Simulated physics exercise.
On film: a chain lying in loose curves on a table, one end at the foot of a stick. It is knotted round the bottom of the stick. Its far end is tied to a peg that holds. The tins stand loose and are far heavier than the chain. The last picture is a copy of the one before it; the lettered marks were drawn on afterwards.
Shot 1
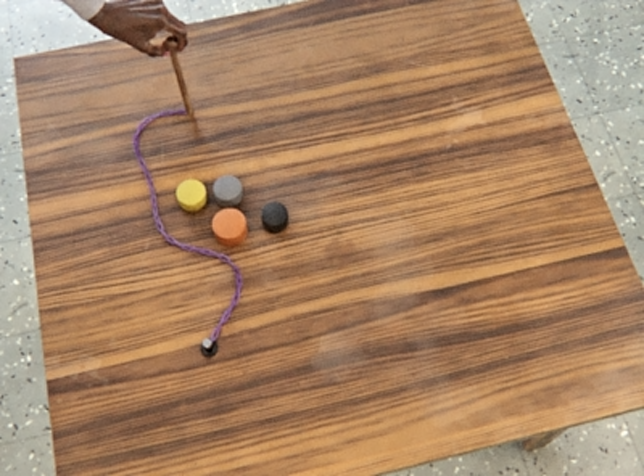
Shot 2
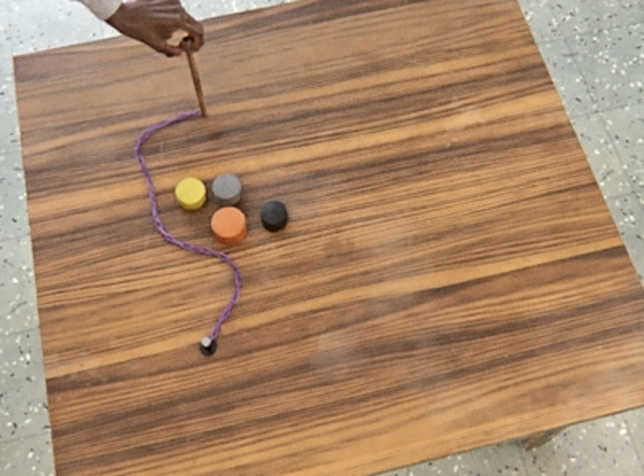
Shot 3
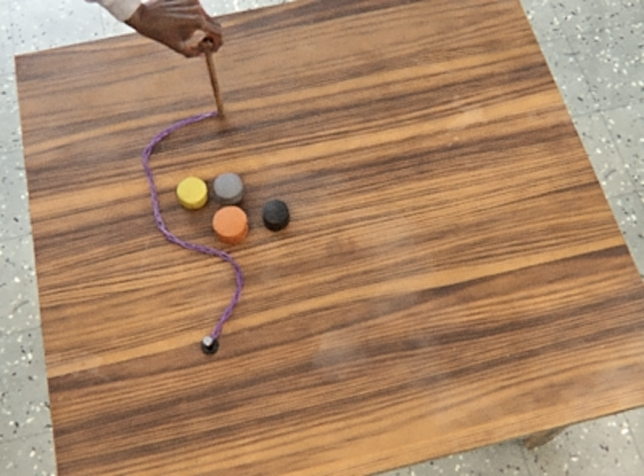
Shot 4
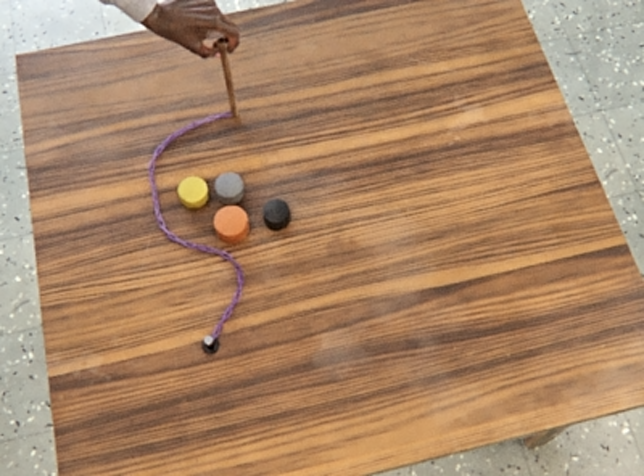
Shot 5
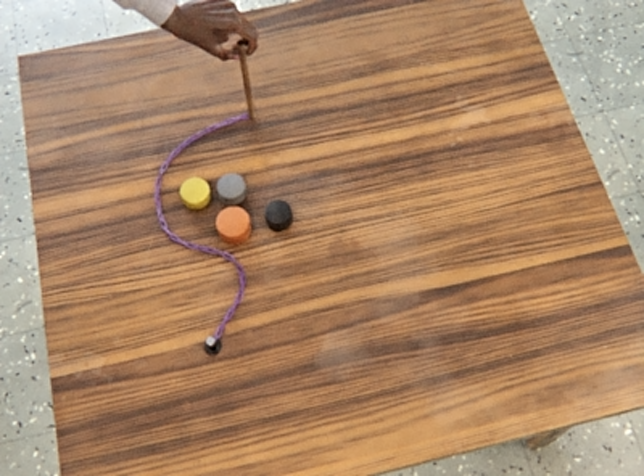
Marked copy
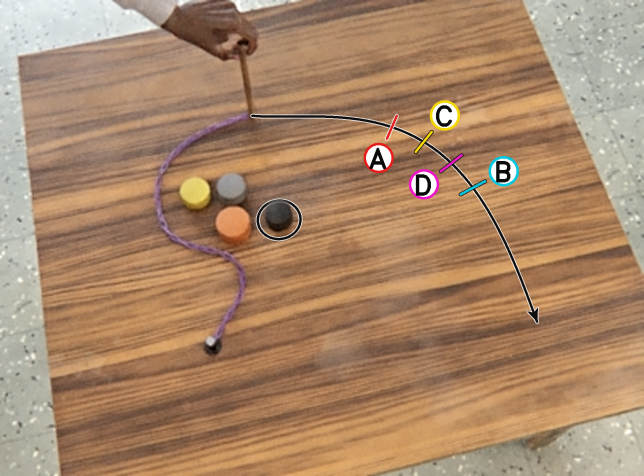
On a wooden table, a hand moves a stick rightward, drawing a purple chain's end along.
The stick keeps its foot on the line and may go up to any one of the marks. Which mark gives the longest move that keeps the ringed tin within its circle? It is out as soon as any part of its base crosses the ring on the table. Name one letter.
Stop at C.
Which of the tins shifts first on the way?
The yellow tin.
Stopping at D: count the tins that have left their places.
By then, four.
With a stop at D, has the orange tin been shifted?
By then, yes.
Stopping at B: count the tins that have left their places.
By then, four.
On the marked copy, A at (392, 127); B at (473, 188); C at (424, 142); D at (451, 163); the ring at (279, 220); the route from (252, 116) via (438, 152) to (537, 322).
Taking C. A third of the way, foot of the stick (314, 117); black tin (279, 216).
Two thirds of the way, foot of the stick (375, 123); yellow tin (213, 206); grey tin (235, 189); black tin (279, 216).
When it is over, foot of the stick (424, 142); yellow tin (248, 212); grey tin (270, 195); orange tin (245, 239); black tin (279, 217); the black tin is still in its ring.
As for the rest, A is safe but short; B drags the ringed tin to (300, 238); D drags the ringed tin to (291, 229).
